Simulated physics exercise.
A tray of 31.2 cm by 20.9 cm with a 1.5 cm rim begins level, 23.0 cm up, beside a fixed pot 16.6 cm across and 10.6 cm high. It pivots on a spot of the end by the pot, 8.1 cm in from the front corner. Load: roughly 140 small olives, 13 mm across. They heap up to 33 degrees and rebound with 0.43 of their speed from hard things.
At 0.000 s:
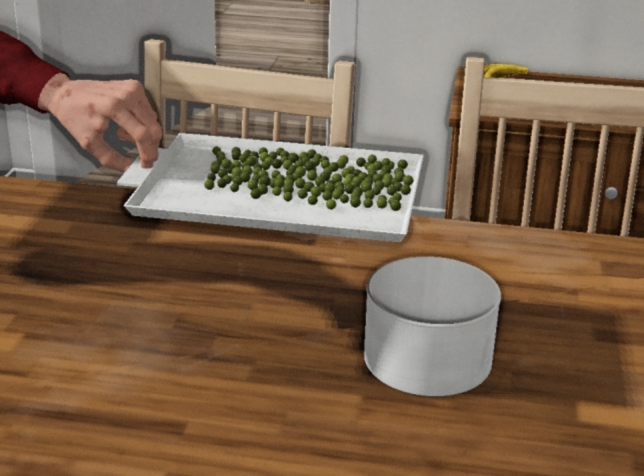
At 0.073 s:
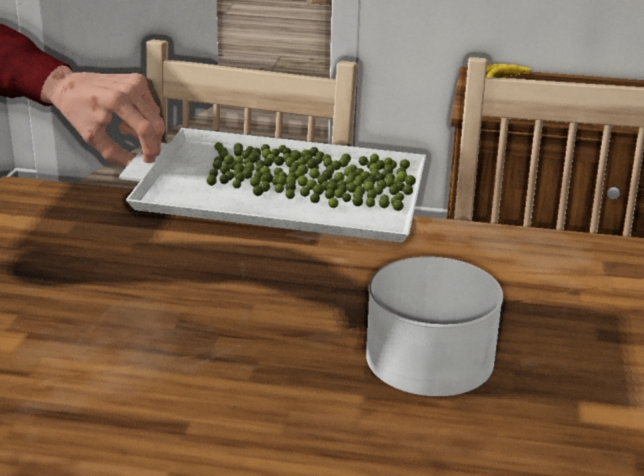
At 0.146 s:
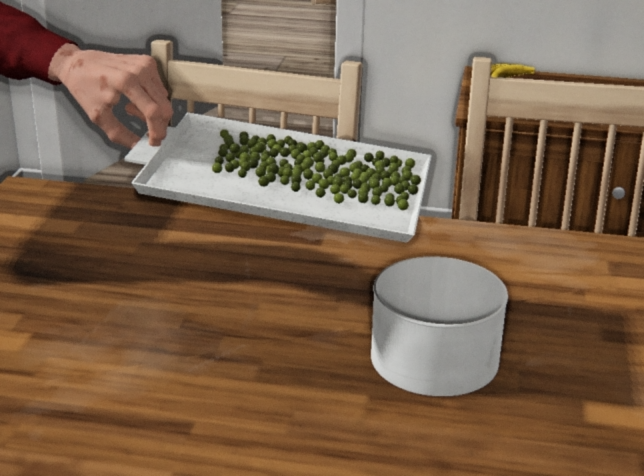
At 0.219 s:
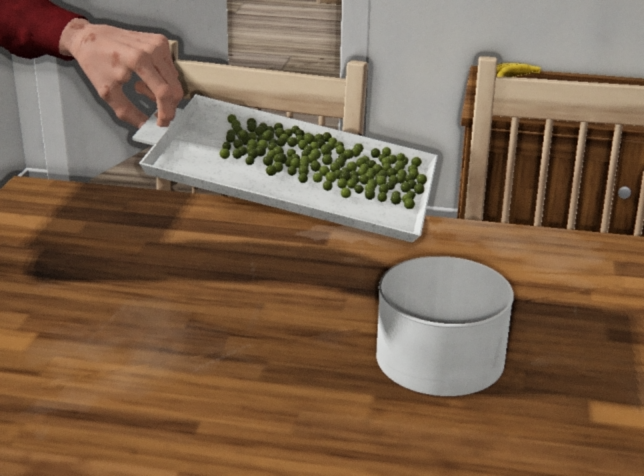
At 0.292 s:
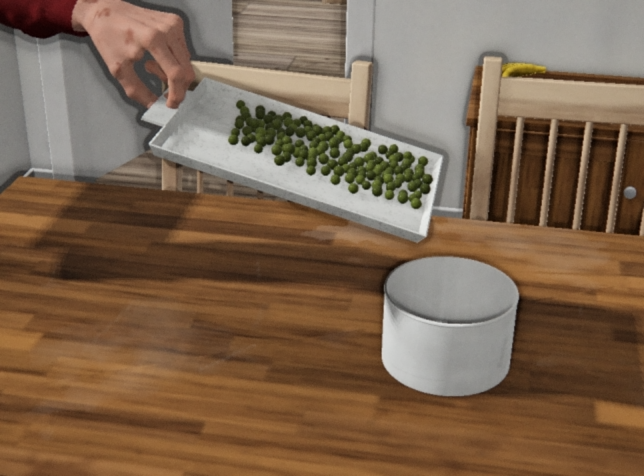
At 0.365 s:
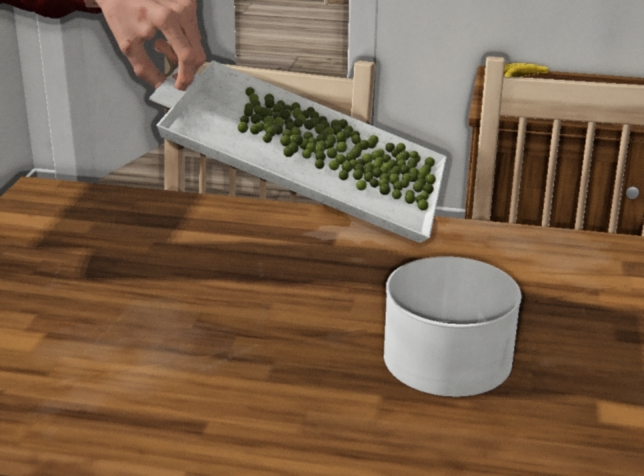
A hand in a red sleeve holds the left end of a white tray of small green olives above a wooden table, then raises that end steadily, slanting the tray down to the right near a round white pot.
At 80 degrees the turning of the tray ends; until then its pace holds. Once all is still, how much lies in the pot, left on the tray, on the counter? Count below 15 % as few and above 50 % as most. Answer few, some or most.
In the pot: Most; left on the tray: Few; on the counter: Some.
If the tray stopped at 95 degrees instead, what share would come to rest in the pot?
Then about 75 per cent.
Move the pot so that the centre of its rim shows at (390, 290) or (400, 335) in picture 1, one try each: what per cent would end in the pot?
Some 45 and 30 per cent.
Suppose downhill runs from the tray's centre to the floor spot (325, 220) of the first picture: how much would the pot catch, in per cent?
Some 10 per cent.
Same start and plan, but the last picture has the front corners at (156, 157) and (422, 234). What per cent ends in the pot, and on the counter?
Pot 65, counter 35.
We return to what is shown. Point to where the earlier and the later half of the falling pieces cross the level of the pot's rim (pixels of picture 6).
First near (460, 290), later near (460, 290).
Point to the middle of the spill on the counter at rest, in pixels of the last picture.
At about (476, 401).
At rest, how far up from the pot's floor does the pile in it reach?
Some 2.5 cm.
After 0.83 s, tilt 48 degrees; the tray holds 100 %, the pot 0 %.
After 1.15 s, tilt 68 degrees; the tray holds 65 %, the pot 15 %.
Then, at 1.56 s, tilt 80 degrees; the tray holds 10 %, the pot 60 %.
In the end, at 2.5 s, pot 75 %, tray 0 %, counter 25 %.
